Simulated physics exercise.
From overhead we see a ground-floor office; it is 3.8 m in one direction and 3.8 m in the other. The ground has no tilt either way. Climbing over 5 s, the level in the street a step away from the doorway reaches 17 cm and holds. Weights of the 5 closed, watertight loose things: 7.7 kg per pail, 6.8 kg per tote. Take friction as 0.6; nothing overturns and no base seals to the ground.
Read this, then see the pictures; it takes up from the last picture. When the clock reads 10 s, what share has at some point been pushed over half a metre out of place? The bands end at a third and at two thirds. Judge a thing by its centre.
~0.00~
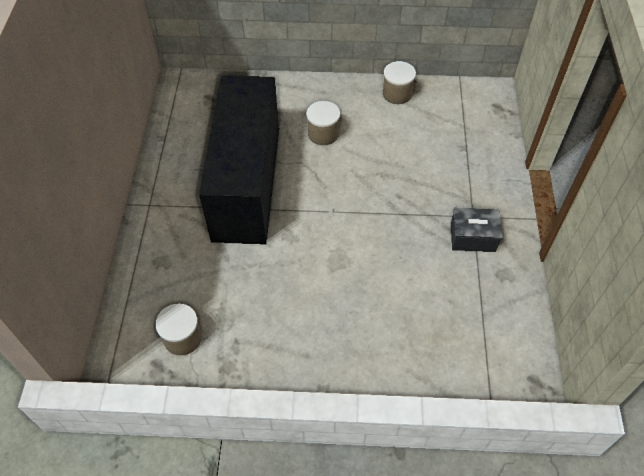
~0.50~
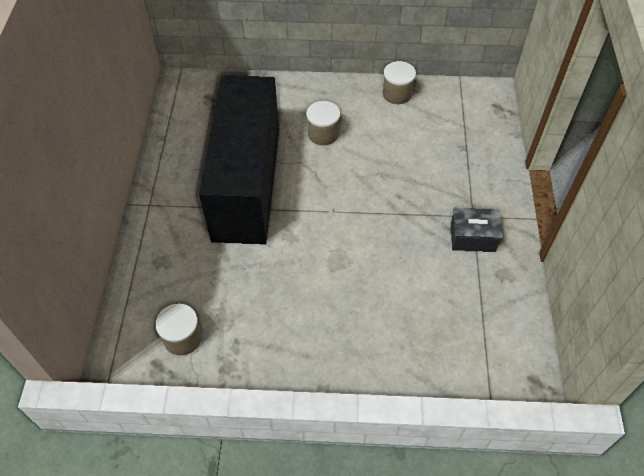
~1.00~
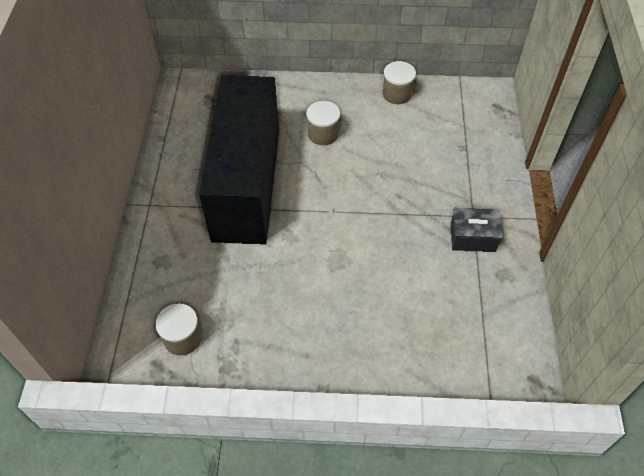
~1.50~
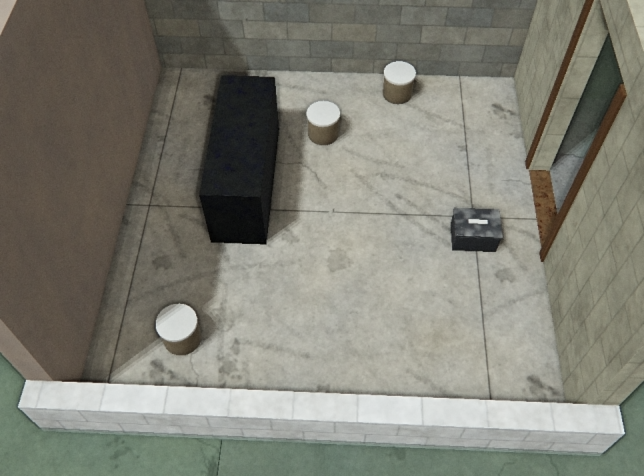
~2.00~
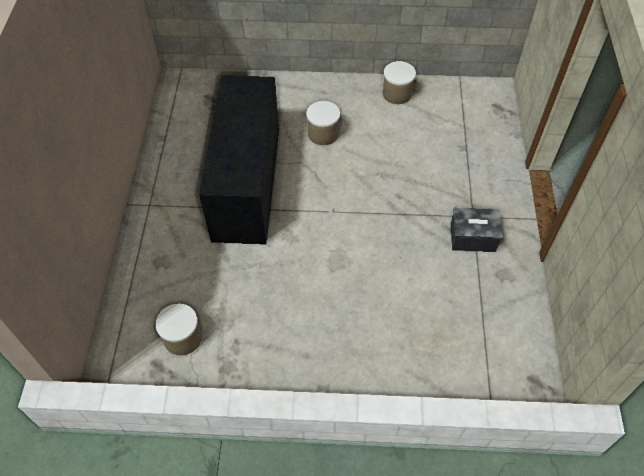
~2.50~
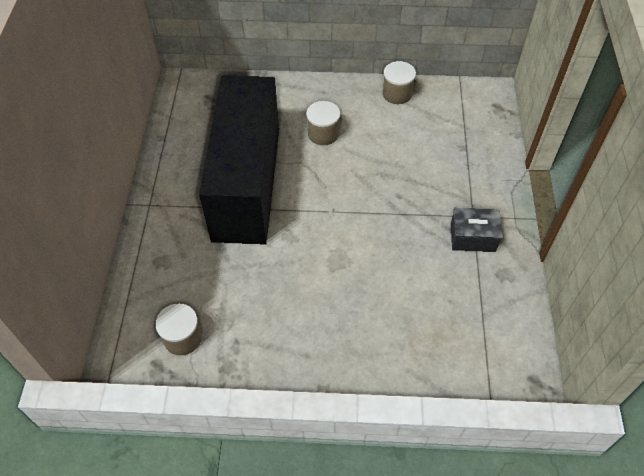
I expect the share that gets shoved will be below a third.
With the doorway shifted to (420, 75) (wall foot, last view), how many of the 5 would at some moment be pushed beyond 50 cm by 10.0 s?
Then the count would be 2.
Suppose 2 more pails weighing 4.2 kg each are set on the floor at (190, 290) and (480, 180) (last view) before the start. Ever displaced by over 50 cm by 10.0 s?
Taking them in order, the first is within that distance and the second is beyond that distance.
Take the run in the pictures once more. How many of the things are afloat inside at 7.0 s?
At that moment it comes to 0.
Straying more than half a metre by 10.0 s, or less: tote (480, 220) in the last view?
That one comes out beyond the limit.
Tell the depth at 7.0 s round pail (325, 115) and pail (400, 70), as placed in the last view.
First roughly 6 cm, second roughly 4 cm.
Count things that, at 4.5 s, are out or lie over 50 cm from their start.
It comes to 0.
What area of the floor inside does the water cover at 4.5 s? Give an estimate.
Some 4.0 m2.
After 3.5 s 0 of 5 are over 50 cm from their spots; 0 afloat.
After 4.5 s 0 of 5 are over 50 cm from their spots; 0 afloat.
After 7.0 s 1 of 5 are over 50 cm from their spots; 0 afloat.
After 10.0 s 1 of 5 are over 50 cm from their spots, and 1 have been at some point; 0 afloat.
